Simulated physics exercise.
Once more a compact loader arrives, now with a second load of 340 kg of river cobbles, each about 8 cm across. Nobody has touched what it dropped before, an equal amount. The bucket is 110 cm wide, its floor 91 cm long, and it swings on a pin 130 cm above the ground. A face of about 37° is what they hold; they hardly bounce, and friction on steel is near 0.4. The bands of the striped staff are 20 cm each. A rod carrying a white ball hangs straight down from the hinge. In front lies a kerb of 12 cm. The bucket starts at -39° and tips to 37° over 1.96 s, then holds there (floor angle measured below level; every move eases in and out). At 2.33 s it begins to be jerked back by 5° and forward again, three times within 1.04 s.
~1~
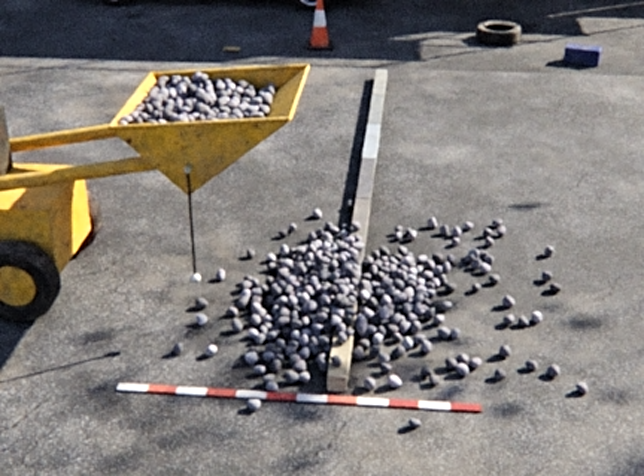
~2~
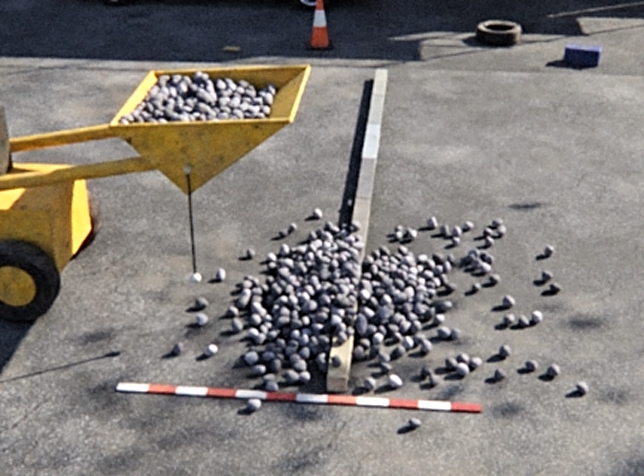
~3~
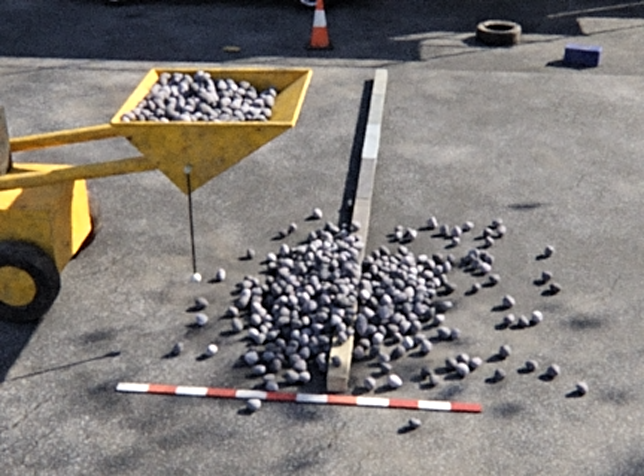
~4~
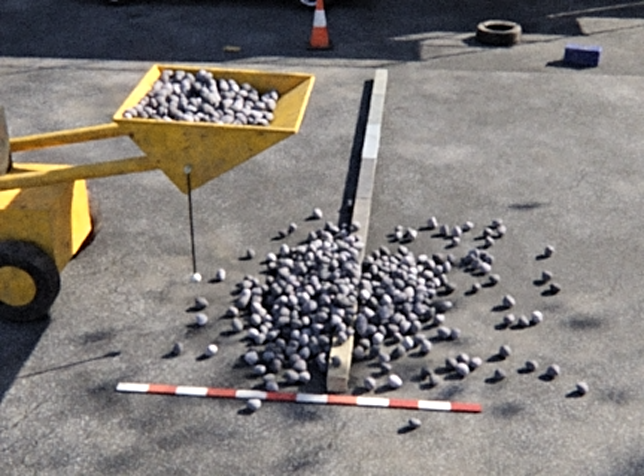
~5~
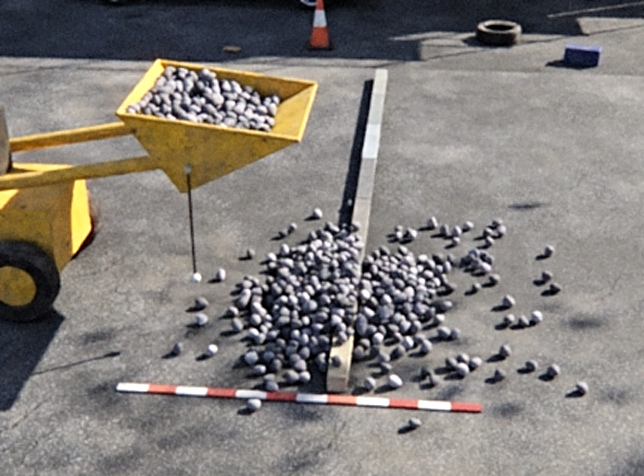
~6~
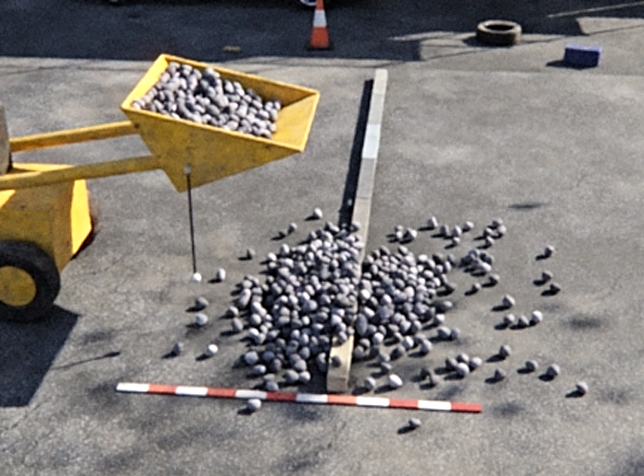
Yellow loader bucket full of rounded grey stones slowly tilting forward beside a stone heap straddling a kerb on tarmac.
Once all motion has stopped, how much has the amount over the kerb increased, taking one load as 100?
It has increased by some 51 per cent.
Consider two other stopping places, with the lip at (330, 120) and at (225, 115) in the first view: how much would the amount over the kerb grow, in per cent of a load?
Close to 90 per cent, followed by close to 0 per cent.
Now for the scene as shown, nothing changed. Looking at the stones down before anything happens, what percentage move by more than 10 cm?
Close to 15 in a hundred of them.
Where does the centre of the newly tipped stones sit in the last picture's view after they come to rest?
Centre: Approx. (351, 281).
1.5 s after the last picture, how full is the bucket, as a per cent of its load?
It holds some 35 percent.
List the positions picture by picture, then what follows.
In the first picture, the bucket is at -39°, its lip at (290, 119); the top of the load is at (191, 91). The earlier load is highest near (336, 282), 22 cm above ground level, 64 % on this side of the kerb, 36 % over the kerb.
In the second picture, the bucket is at -38°, its lip at (291, 121); the top of the load is at (191, 91).
The third picture shows lip at (293, 125), floor tilted -36°, highest stones at (183, 89).
In the fourth picture, the bucket is at -32°, its lip at (296, 132); the top of the load is at (172, 85).
The fifth picture shows lip at (299, 140), floor tilted -28°, highest stones at (164, 82).
In the sixth picture, the bucket is at -22°, its lip at (302, 151); the top of the load is at (168, 79).
Then, 0.9 s after the last picture the floor is at 25°; in per cent of one load, 100 in the bucket, 64 on this side of the kerb, 36 over the kerb; the foremost stones are at (547, 319).
Then, 1.5 s after the last picture the floor is at 37°; in per cent of one load, 33 in the bucket, 123 on this side of the kerb, 45 over the kerb; the foremost stones are at (547, 319).
Then, 3.2 s after the last picture the floor is at 37°; in per cent of one load, 0 in the bucket, 113 on this side of the kerb, 87 over the kerb; the foremost stones are at (548, 318).
Then, 5.8 s after the last picture the floor is at 37°; in per cent of one load, 0 in the bucket, 113 on this side of the kerb, 87 over the kerb; the foremost stones are at (548, 318). Net gain over the kerb, 51.
